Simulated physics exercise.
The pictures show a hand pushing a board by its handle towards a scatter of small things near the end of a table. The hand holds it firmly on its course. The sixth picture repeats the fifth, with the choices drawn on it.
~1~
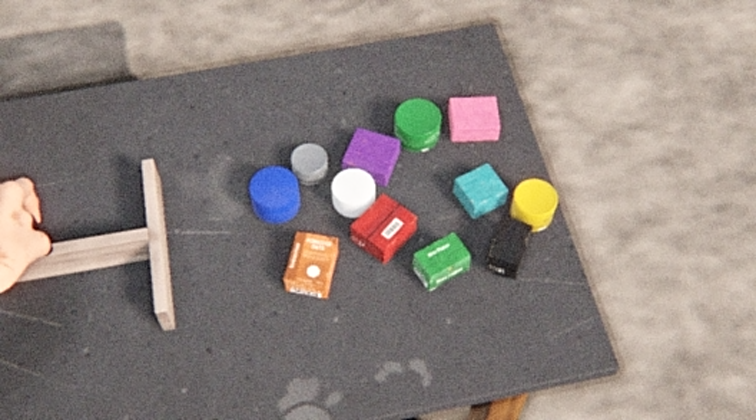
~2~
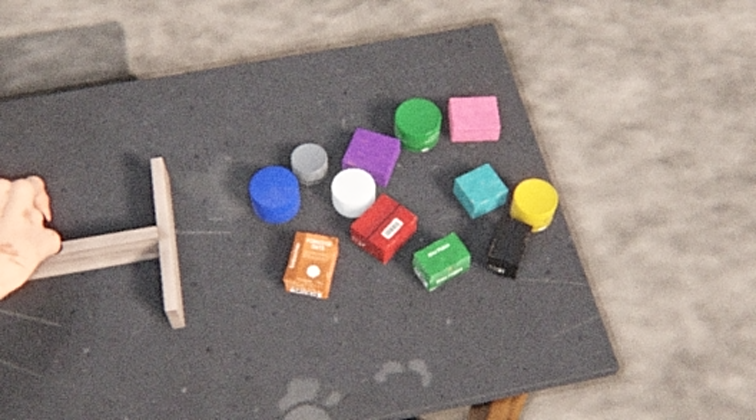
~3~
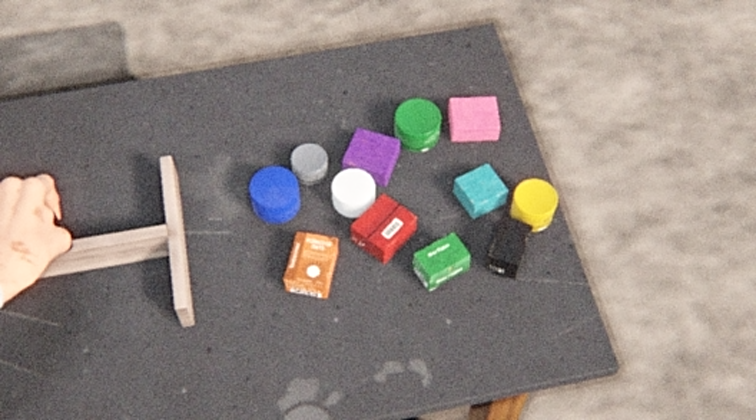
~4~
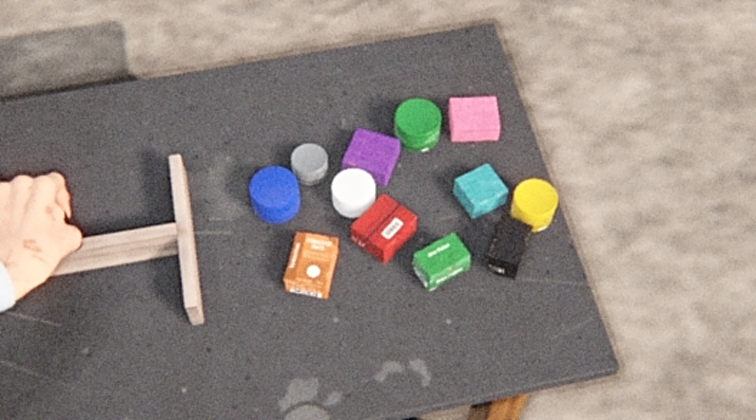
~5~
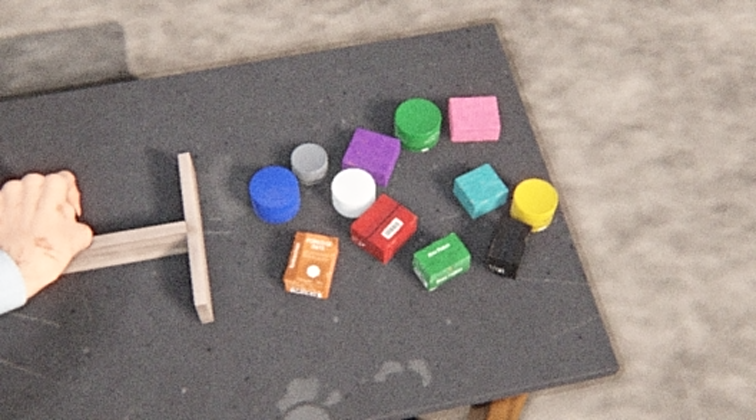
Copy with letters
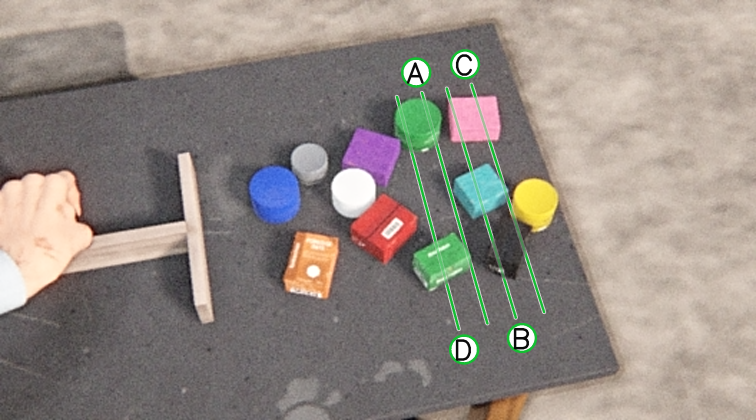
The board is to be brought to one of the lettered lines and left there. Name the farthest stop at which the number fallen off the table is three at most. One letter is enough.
No fourth one falls up to B.
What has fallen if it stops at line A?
The yellow tub goes over.
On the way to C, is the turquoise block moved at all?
Yes.
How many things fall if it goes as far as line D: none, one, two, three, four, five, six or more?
The count is none.
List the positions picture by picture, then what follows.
In the first picture, orange packet (312, 264); red box (384, 229); green tub (417, 126).
In the second picture, board (163, 230); yellow tub (534, 206).
In the third picture, board (173, 229); grey tub (310, 164).
In the fourth picture, board (182, 227); purple block (371, 157).
In the fifth picture, board (192, 225); blue tin (275, 195); green packet (441, 262); turquoise block (480, 191).
On the marked copy, A at (452, 200); B at (479, 195); C at (505, 190); D at (426, 205).
Following B. Soon after the start, board (296, 206); grey tub (319, 157); orange packet (333, 258).
Later, board (399, 188); black box (527, 247); pink block (479, 115).
In the end, board (477, 174); yellow tub over the edge; turquoise block over the edge; two fallen.
As for the rest, A is within the limit but short; C drops five; D is within the limit but short.
